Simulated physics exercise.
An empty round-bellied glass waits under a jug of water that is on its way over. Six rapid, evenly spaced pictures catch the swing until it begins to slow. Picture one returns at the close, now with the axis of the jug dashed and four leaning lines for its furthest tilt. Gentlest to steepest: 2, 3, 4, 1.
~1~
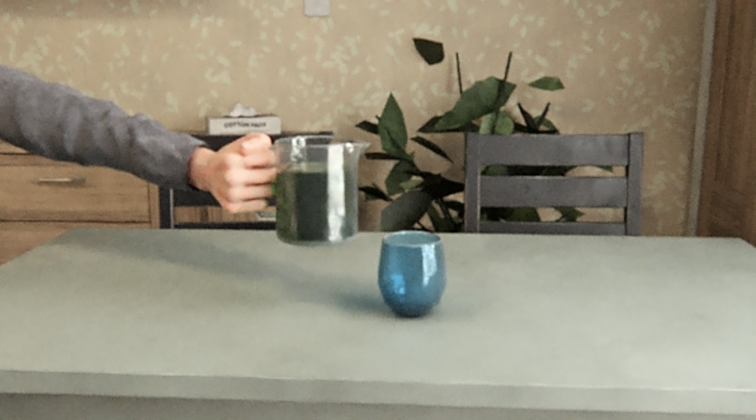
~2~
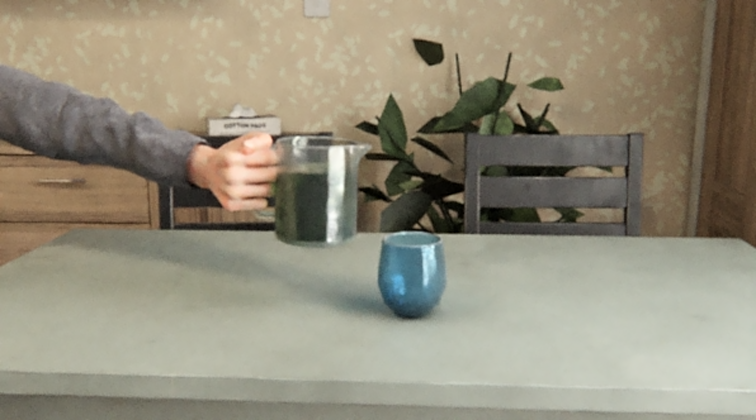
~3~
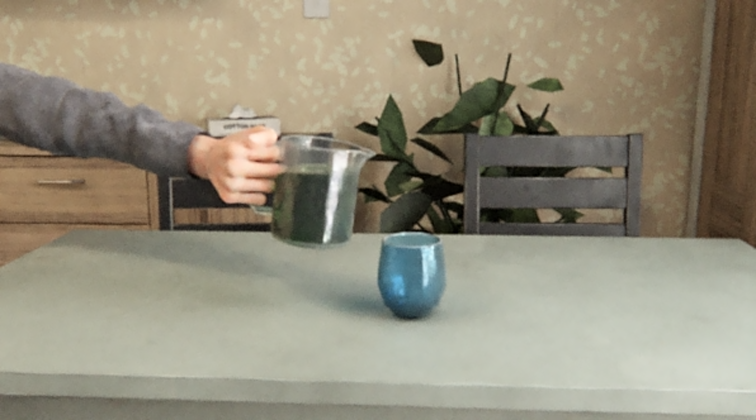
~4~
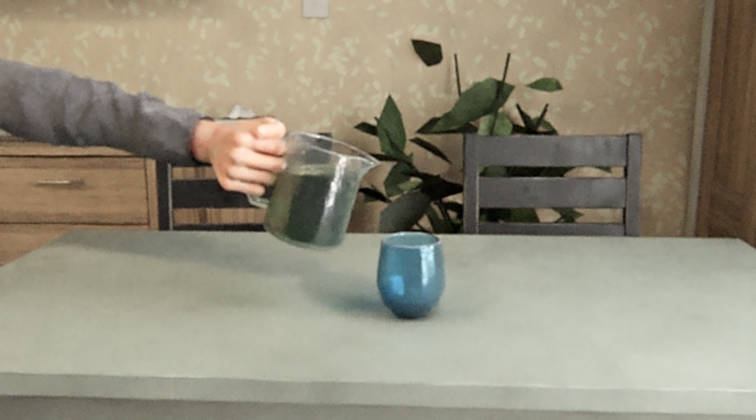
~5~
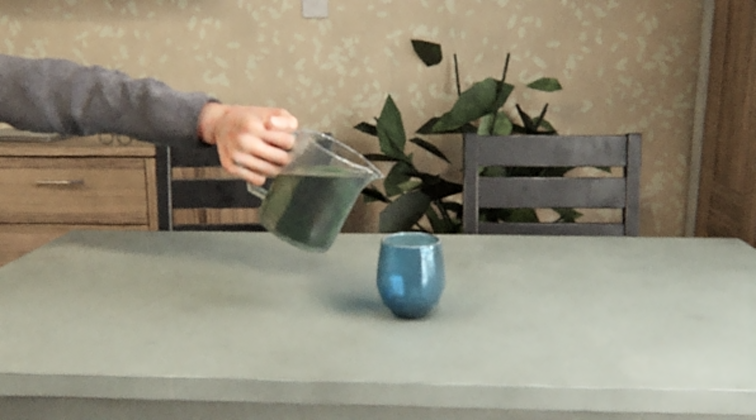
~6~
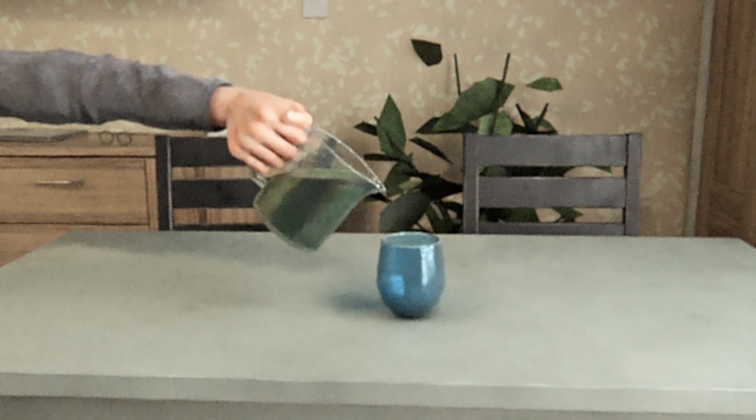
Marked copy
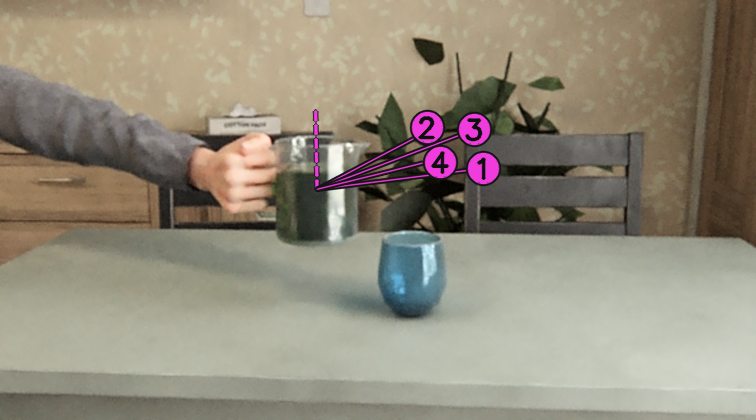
In the video, a hand holds a clear jug of dark-looking liquid above a table beside a round-bellied blue glass, then steadily tilts it rightward, its spout lowering toward the glass's rim while the liquid stays inside.
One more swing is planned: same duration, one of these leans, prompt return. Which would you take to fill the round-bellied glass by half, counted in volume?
Tilt 2.
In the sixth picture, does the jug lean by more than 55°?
No, it does not.
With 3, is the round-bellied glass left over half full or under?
Over.
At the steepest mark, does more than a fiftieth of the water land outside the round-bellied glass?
Yes.
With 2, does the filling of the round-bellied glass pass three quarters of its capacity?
No, it does not.
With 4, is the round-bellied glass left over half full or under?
Over half.
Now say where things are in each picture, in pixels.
Upright, lip at (369, 144); rim of the round-bellied glass round (413, 238); nothing has left yet, in the first frame.
Tipped about 2°, lip at (370, 147); nothing has left yet, in the second frame.
Tipped about 8°, lip at (374, 153); nothing has left yet, in the third frame.
Tipped about 17°, lip at (379, 163); nothing has left yet, in the fourth frame.
Tipped about 29°, lip at (383, 176); nothing has left yet, in the fifth frame.
Tipped about 40°, lip at (384, 190); nothing has left yet, in the sixth frame.
In magenta, 1 at (466, 170); 2 at (413, 138); 3 at (458, 135); 4 at (422, 163).
With 1, the round-bellied glass ends with about 79 % of what it can hold; 16 % of the water is spilt.
With 2, the round-bellied glass ends with about 49 % of what it can hold.
With 3, the round-bellied glass ends with about 66 % of what it can hold.
With 4, the round-bellied glass ends with about 81 % of what it can hold; 4 % of the water is spilt.
